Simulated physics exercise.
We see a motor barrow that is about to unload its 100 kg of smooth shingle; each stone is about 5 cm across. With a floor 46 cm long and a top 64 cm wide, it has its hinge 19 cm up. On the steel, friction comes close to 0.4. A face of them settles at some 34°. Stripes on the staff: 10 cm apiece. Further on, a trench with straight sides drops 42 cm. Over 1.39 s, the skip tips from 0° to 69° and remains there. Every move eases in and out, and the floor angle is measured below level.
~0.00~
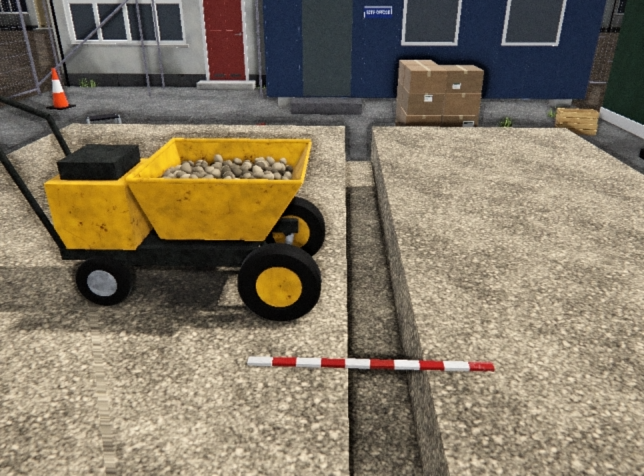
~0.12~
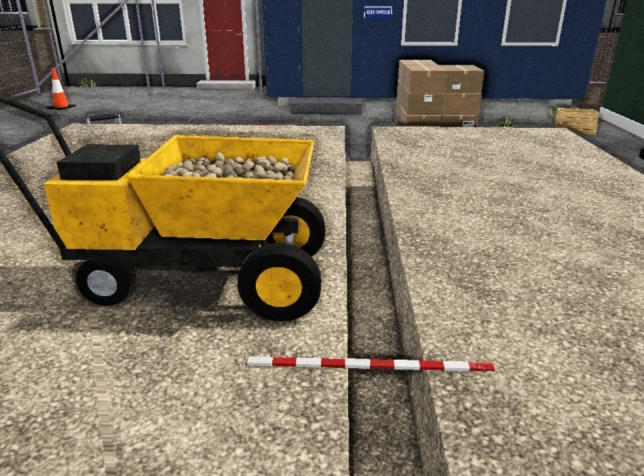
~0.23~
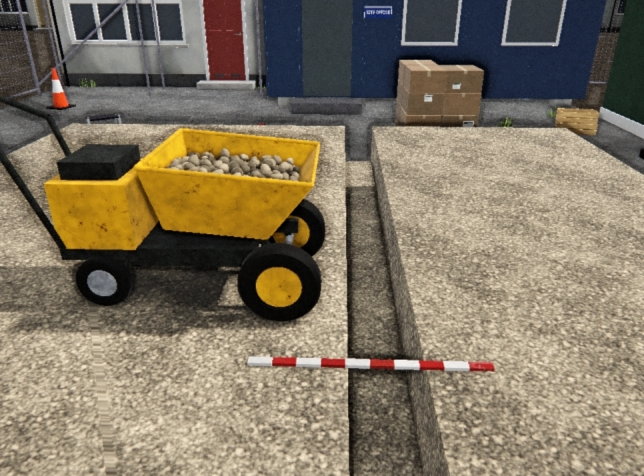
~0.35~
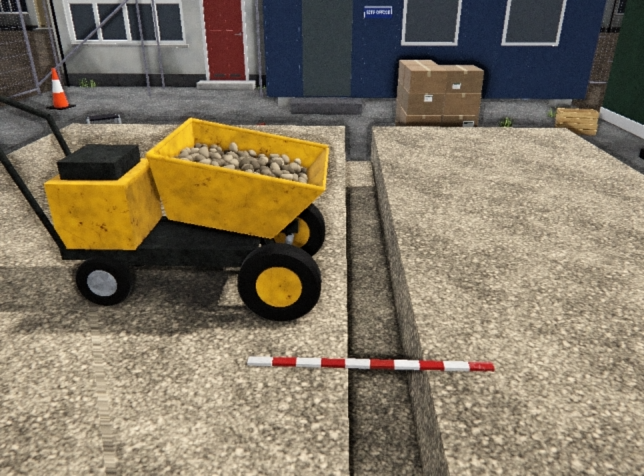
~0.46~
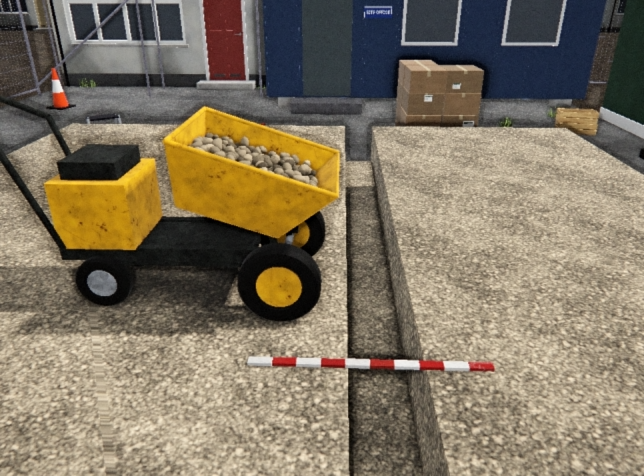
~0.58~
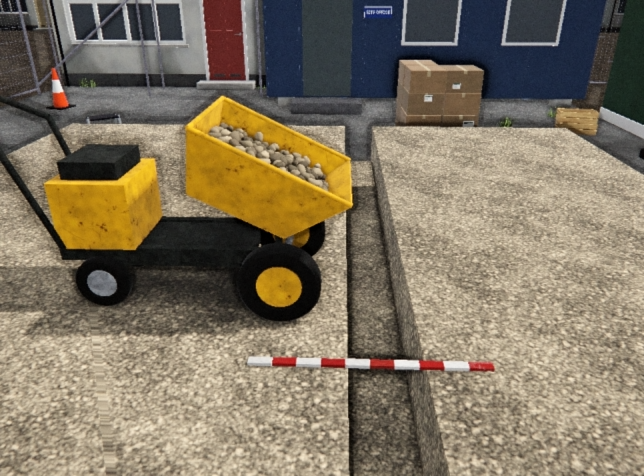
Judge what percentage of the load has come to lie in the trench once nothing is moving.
Roughly 48 in every hundred.
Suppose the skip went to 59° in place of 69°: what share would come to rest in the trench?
It would be near 35 per cent.
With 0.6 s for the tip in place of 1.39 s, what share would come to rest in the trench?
Estimate: About 30 %.
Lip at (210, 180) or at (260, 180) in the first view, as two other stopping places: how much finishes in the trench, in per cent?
About 85 per cent from the first spot, about 90 from the second.
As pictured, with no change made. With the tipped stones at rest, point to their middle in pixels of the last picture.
Somewhere around (417, 287) in the last picture.
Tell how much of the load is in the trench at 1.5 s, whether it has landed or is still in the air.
Roughly 10% by that time.
After 1.0 s the floor is at 58°; 100 % in the skip; the foremost stones are at (384, 226).
After 1.5 s the floor is at 69°; 63 % in the skip, 8 % in the trench, 29 % past the trench; the foremost stones are at (485, 301).
After 1.8 s the floor is at 69°; 33 % in the skip, 16 % in the trench, 51 % past the trench; the foremost stones are at (544, 288).
After 3.8 s the floor is at 69°; 0 % in the skip, 48 % in the trench, 52 % past the trench; the foremost stones are at (567, 261).
